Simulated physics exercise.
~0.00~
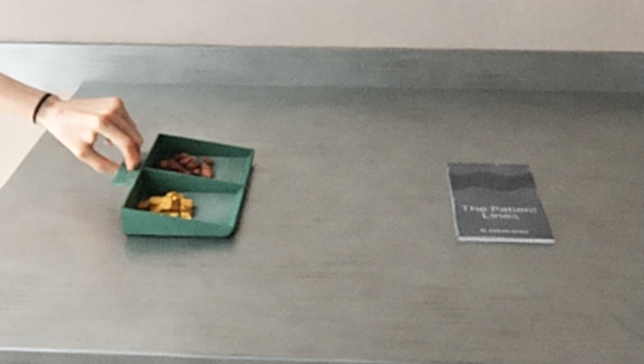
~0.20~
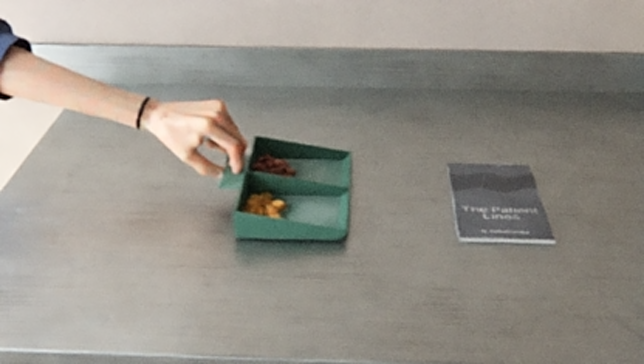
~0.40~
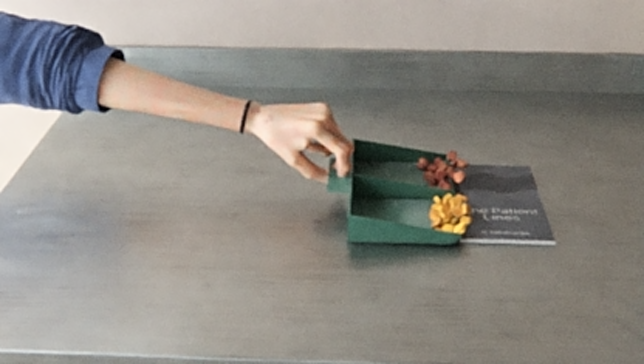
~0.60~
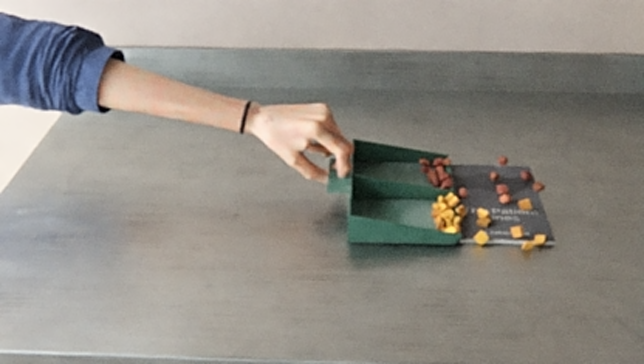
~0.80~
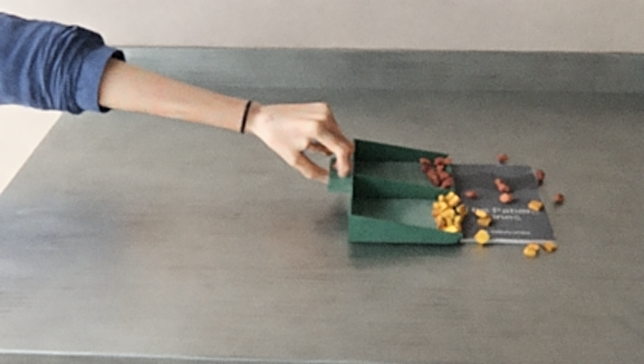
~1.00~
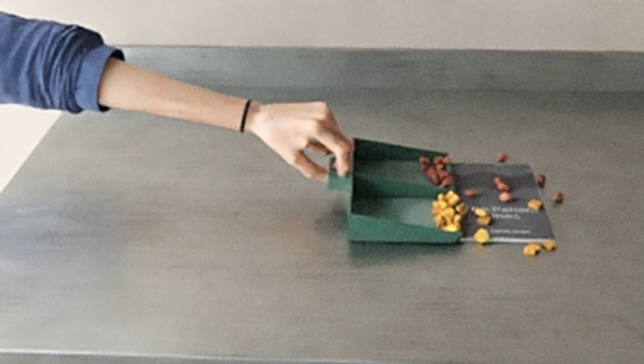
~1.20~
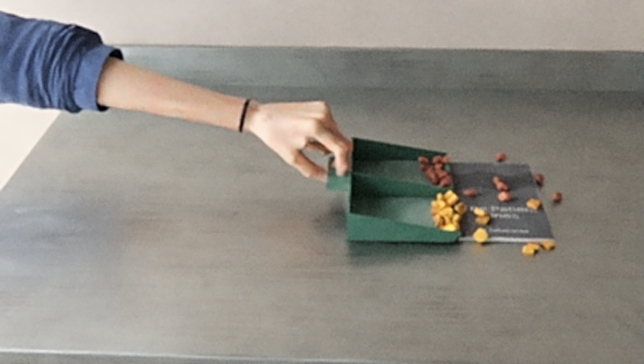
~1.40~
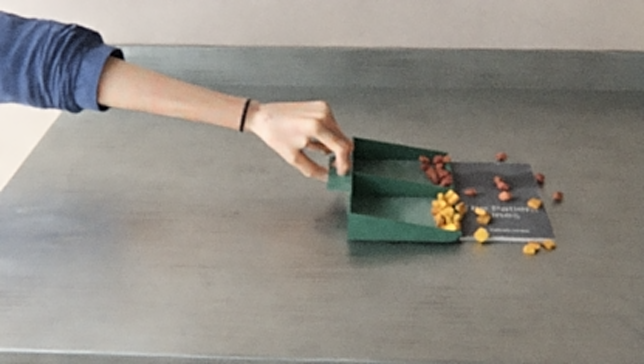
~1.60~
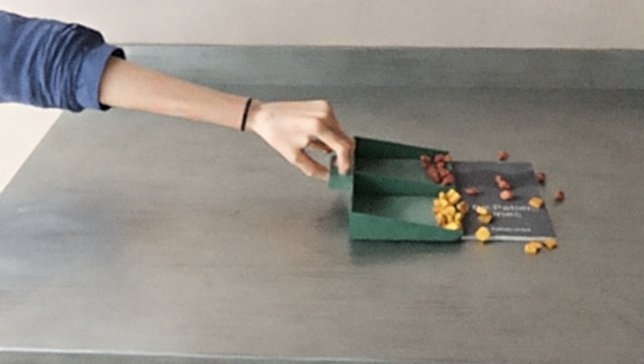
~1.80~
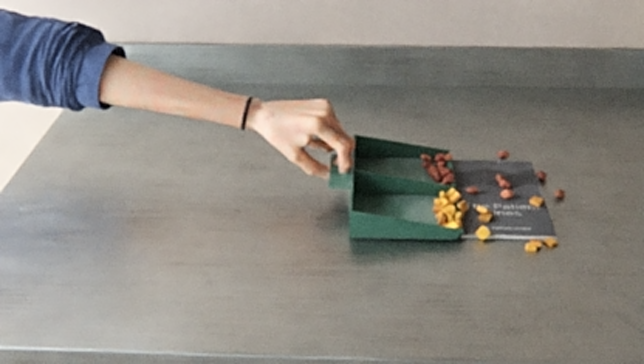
On a grey metal counter, a hand sliding a green two-part tray right to a thin book, red and yellow pieces spilling over it.
